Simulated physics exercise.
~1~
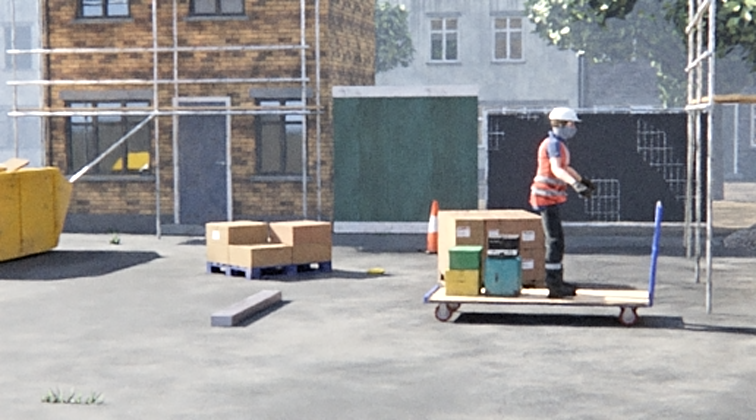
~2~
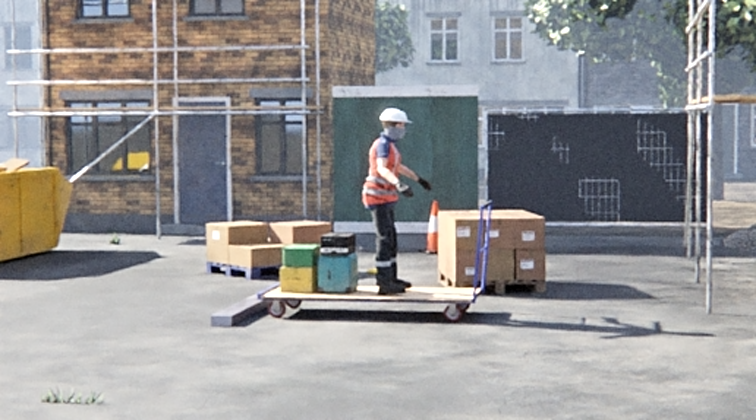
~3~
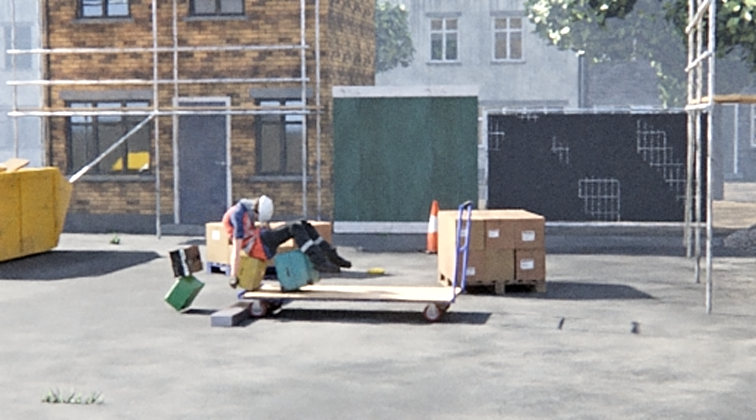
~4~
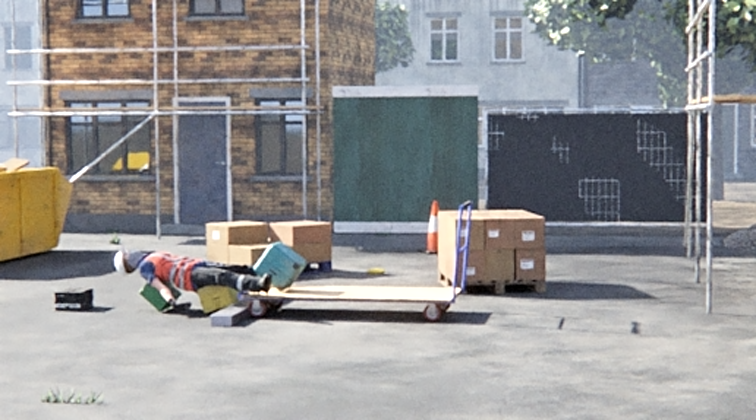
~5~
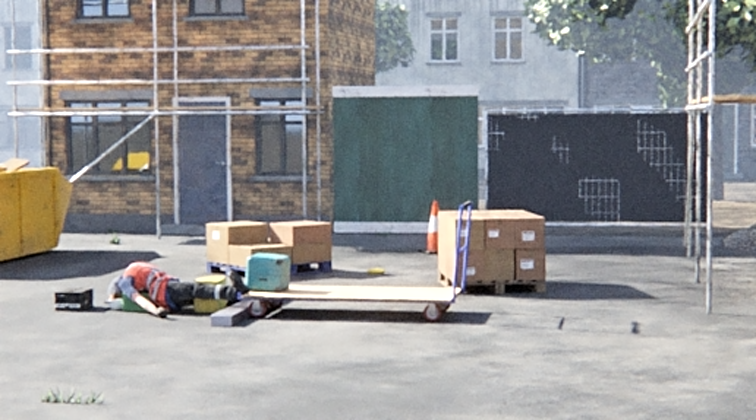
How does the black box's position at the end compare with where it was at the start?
At the start the black box sits on top of the teal box on the trolley, toward the right of the scene. By the end it is on the ground at the far left, just beyond the fallen worker.
